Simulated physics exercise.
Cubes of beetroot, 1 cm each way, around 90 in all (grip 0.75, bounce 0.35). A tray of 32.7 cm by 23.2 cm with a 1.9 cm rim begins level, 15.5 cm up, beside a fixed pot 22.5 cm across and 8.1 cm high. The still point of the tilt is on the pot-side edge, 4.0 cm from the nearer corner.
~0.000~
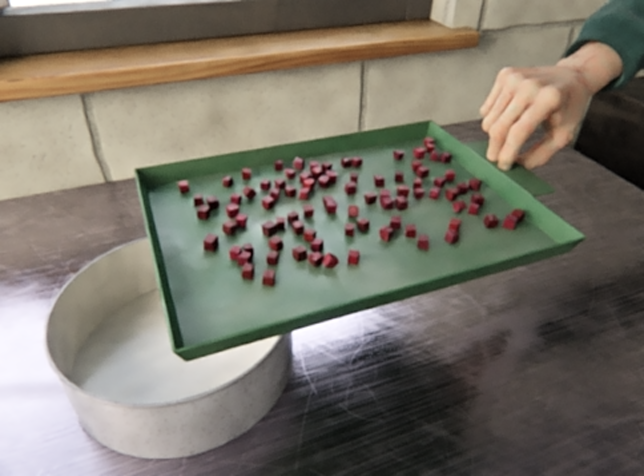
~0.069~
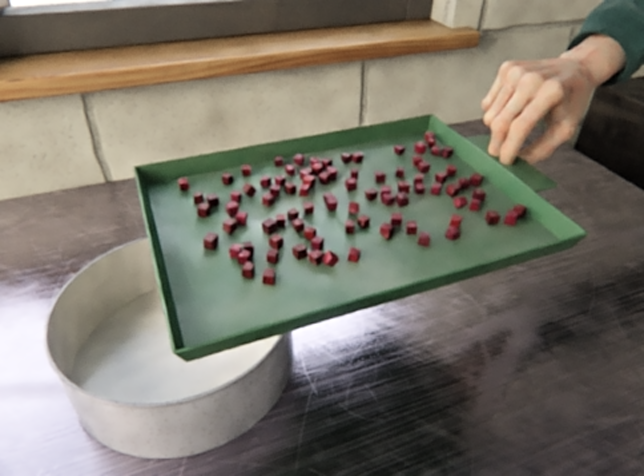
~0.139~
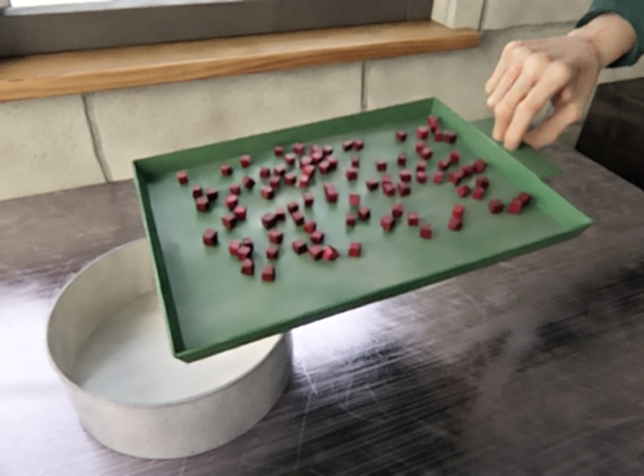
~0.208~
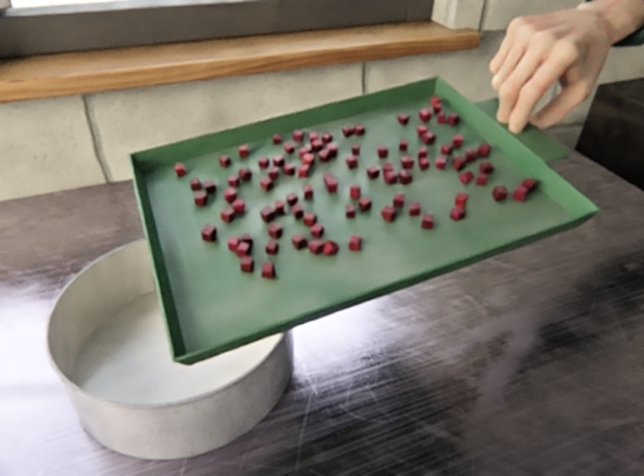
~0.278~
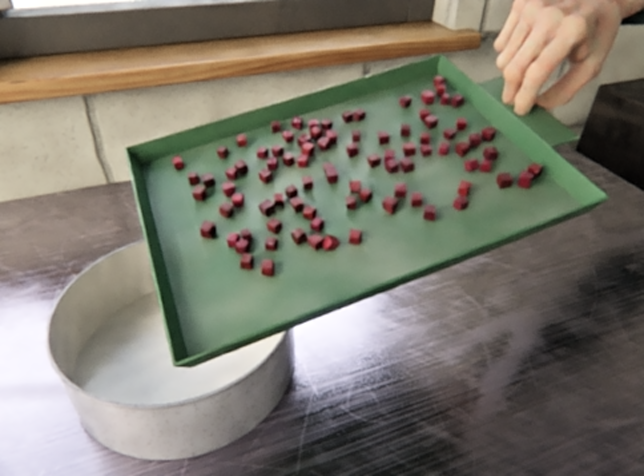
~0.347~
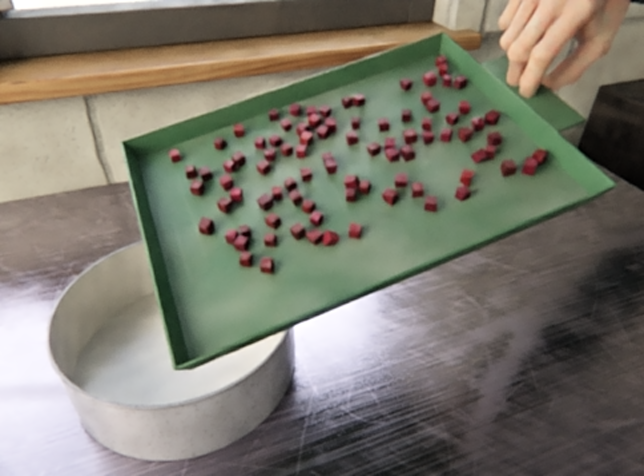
Green tray scattered with small dark red cubes tilting steadily as a hand raises its right side beside a round pot.
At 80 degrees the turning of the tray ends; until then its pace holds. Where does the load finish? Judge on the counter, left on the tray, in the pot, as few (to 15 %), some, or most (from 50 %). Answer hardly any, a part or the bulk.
On the counter: The bulk; left on the tray: A part; in the pot: Hardly any.
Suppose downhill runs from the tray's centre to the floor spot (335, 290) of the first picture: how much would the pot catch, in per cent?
About 0 per cent.
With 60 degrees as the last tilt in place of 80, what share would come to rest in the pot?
In that case some 0 per cent.
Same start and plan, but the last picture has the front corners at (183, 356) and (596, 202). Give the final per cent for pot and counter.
Pot 0, counter 50.
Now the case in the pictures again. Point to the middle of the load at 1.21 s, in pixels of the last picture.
Around (181, 454).
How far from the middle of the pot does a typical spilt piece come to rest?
Roughly 26 cm.
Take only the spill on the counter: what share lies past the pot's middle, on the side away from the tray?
Some 90 per cent.
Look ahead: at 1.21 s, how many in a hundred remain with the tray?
About 40 per cent.
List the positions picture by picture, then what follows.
The first picture shows tray tilt 0 degrees, front corners at (182, 342) and (575, 234); middle of the pieces at (328, 201); pot at (174, 302).
The second picture shows tray tilt 1 degrees, front corners at (182, 342) and (577, 230); middle of the pieces at (329, 198).
The third picture shows tray tilt 5 degrees, front corners at (182, 346) and (582, 219), lowest corner left front; middle of the pieces at (329, 189).
The fourth picture shows tray tilt 9 degrees, front corners at (182, 349) and (589, 207), lowest corner left front; middle of the pieces at (329, 179).
The fifth picture shows tray tilt 13 degrees, front corners at (182, 353) and (596, 194), lowest corner left front; middle of the pieces at (329, 168).
The sixth picture shows tray tilt 17 degrees, front corners at (182, 357) and (603, 182), lowest corner left front; middle of the pieces at (328, 159); pot at (176, 304). Its pace works out near 60 degrees a second.
After 0.86 s, tilt 47 degrees; the tray holds 100 %, the pot 0 %.
After 1.21 s, tilt 67 degrees; the tray holds 40 %, the pot 0 %.
After 1.65 s, tilt 80 degrees; the tray holds 30 %, the pot 0 %.
By 2.7 s all is still; counter 70 %, tray 30 %, pot 0 %.
